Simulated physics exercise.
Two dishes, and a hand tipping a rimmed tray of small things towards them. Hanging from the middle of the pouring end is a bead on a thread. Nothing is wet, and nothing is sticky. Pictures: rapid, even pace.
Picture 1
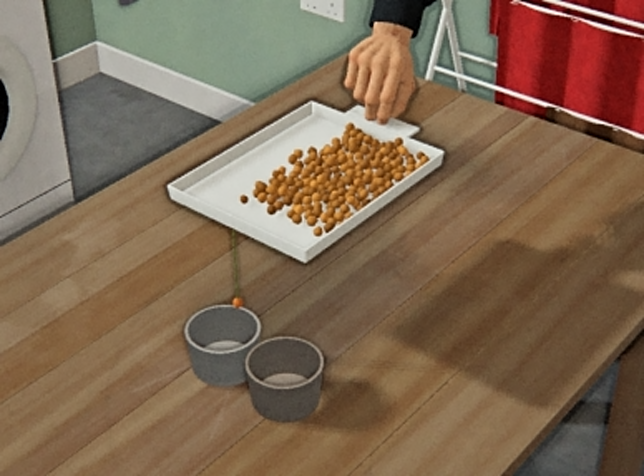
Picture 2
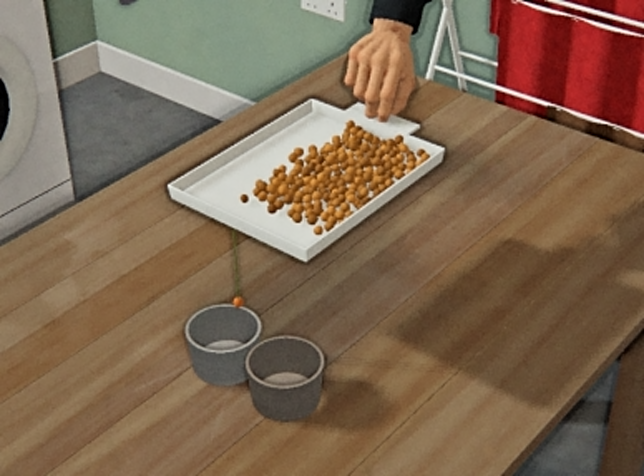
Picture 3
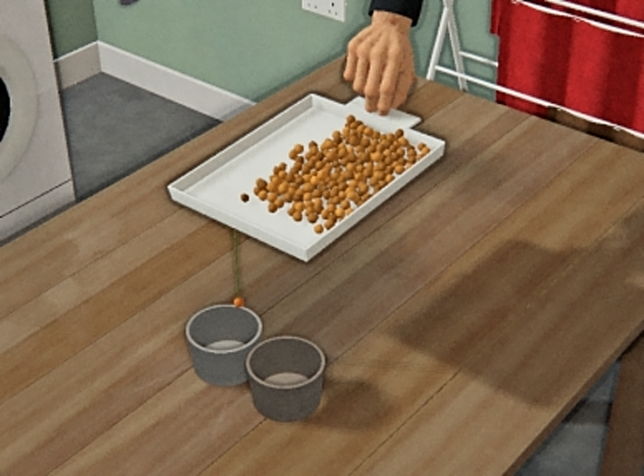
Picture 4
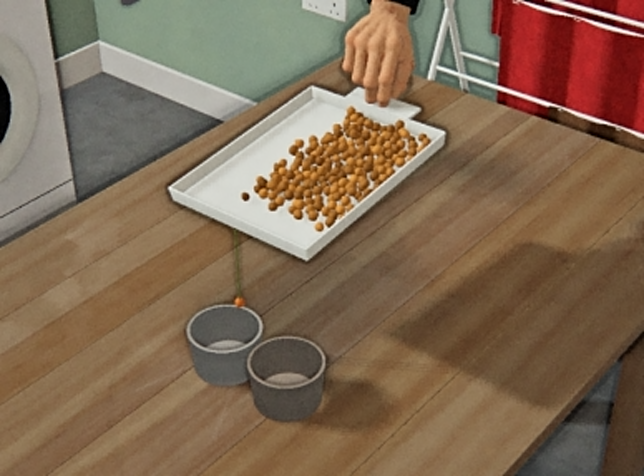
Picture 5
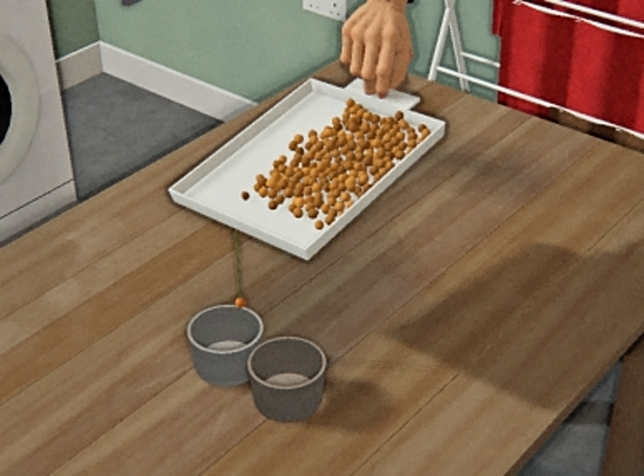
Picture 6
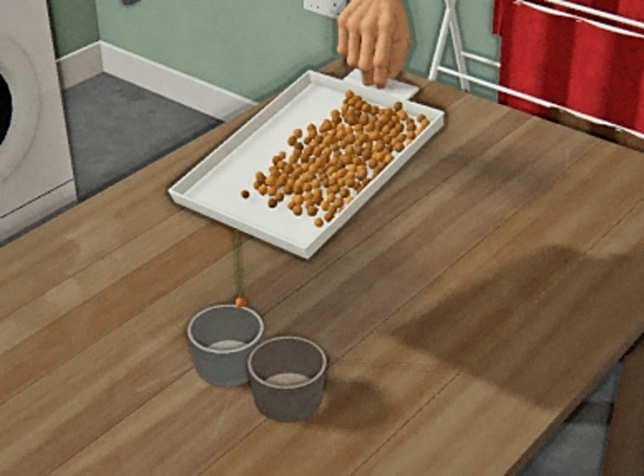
On a wooden table, a hand slowly raising the far end of a white tray of roasted chickpeas behind two grey dishes.
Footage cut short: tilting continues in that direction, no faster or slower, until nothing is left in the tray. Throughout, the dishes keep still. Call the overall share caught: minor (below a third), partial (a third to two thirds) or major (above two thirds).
Minor - below a third.
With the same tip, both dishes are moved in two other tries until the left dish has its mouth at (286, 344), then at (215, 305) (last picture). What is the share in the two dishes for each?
Trial 1 near 0 percent, trial 2 near 10 percent.
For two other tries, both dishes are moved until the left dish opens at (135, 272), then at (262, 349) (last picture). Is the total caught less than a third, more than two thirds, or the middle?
First: Under a third; second: Under a third.
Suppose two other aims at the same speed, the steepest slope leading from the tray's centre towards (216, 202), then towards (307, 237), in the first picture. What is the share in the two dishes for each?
Shares: 10 %, then 40 %.
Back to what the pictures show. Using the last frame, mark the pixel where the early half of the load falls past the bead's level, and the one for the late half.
(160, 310), then (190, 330).
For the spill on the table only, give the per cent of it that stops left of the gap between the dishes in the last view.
Close to 100 %.
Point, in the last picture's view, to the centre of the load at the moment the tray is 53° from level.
Near the pixel (251, 174).
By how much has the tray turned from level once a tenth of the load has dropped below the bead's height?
Near 110 degrees.
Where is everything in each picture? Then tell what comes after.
Corners of the pouring end near (171, 186) and (305, 249), level; middle of the load near (338, 177), roasted chickpeas; left dish near (199, 362); right dish near (260, 397); bead on its thread near (238, 303), in the first frame.
Corners of the pouring end near (171, 185) and (305, 248), level; middle of the load near (339, 175), in the second frame.
Corners of the pouring end near (171, 186) and (306, 248), tipped barely, lowest at the left corner; middle of the load near (339, 172), in the third frame.
Corners of the pouring end near (172, 187) and (306, 247), tipped a little, lowest at the left corner; middle of the load near (339, 166), in the fourth frame.
Corners of the pouring end near (172, 189) and (305, 247), tipped a little, lowest at the left corner; middle of the load near (339, 161), in the fifth frame.
Corners of the pouring end near (172, 190) and (305, 246), tipped a little, lowest at the left corner; middle of the load near (338, 156); left dish near (202, 361); right dish near (263, 396), in the sixth frame.
Shortly afterwards, tray tipped steeply; all but a few on the tray; only a few outside both; only a few in the air.
Next, tray tipped right over; all but a few on the tray; only a few in the right dish; only a few outside both.
Some moments later, tray tipped past a quarter turn; only a few in the right dish; a little in the left dish; all but a few outside both.
In the end, tray tipped past a quarter turn; only a few in the right dish; a little in the left dish; all but a few outside both.
